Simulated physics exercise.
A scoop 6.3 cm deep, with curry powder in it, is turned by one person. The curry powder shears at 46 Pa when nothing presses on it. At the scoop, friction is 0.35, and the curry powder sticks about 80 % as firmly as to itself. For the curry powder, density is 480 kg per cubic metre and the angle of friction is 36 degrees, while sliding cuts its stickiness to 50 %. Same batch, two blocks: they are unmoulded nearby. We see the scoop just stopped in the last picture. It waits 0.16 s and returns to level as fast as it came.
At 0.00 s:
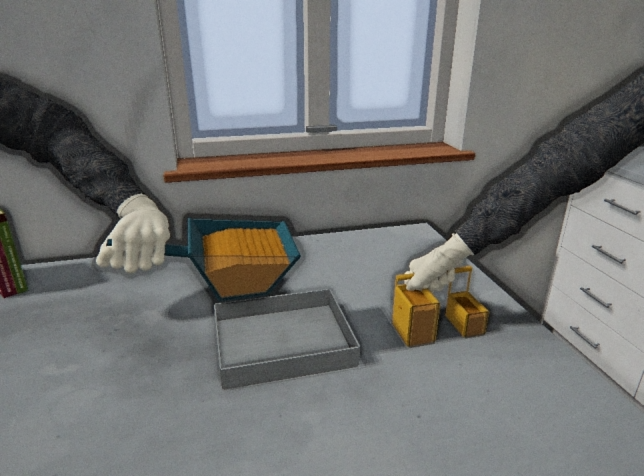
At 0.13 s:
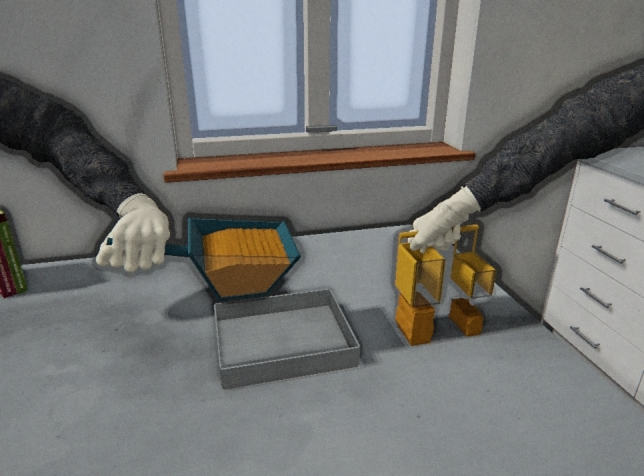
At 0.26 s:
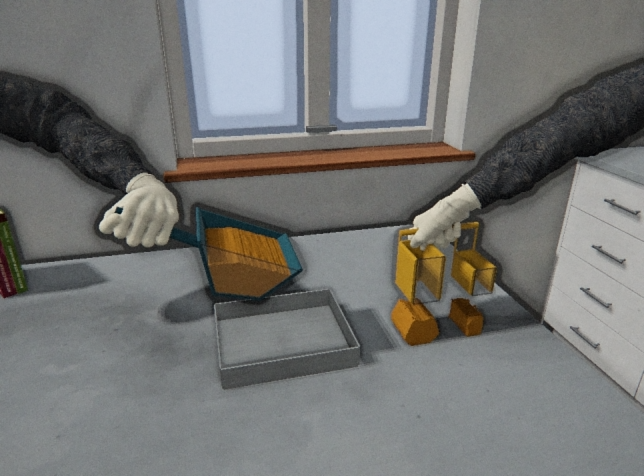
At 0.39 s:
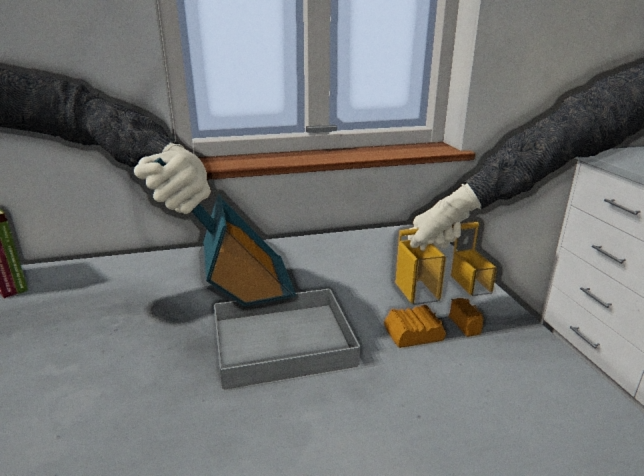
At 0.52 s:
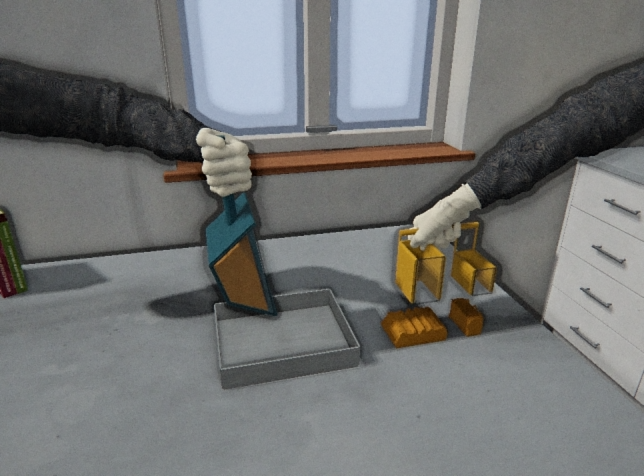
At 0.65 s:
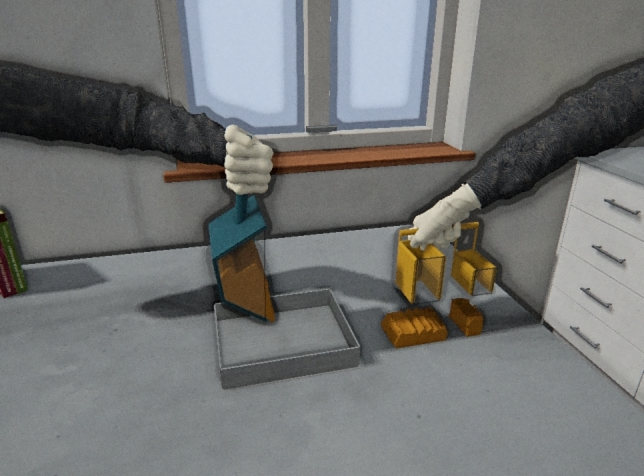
A gloved hand on the left tipped a teal scoop of orange-brown powder steeply over a gray tray, after another hand lifted two yellow moulds and the larger unmoulded block slumped while the smaller stayed upright.
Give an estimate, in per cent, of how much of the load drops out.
I would put it at about 97 % of the load.
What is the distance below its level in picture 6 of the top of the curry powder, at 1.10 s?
By my estimate, near 5.5 cm.
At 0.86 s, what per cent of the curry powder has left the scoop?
Share: Close to 65 %.
After 0.86 s, the scoop is at 83 degrees and 67 % has left it.
After 1.10 s, the scoop is at 40 degrees and 96 % has left it.
After 1.34 s, the scoop is at 0 degrees and 97 % has left it.
After 1.58 s, the scoop is at 0 degrees and 97 % has left it.
After 1.74 s, the scoop is at 0 degrees and 97 % has left it.
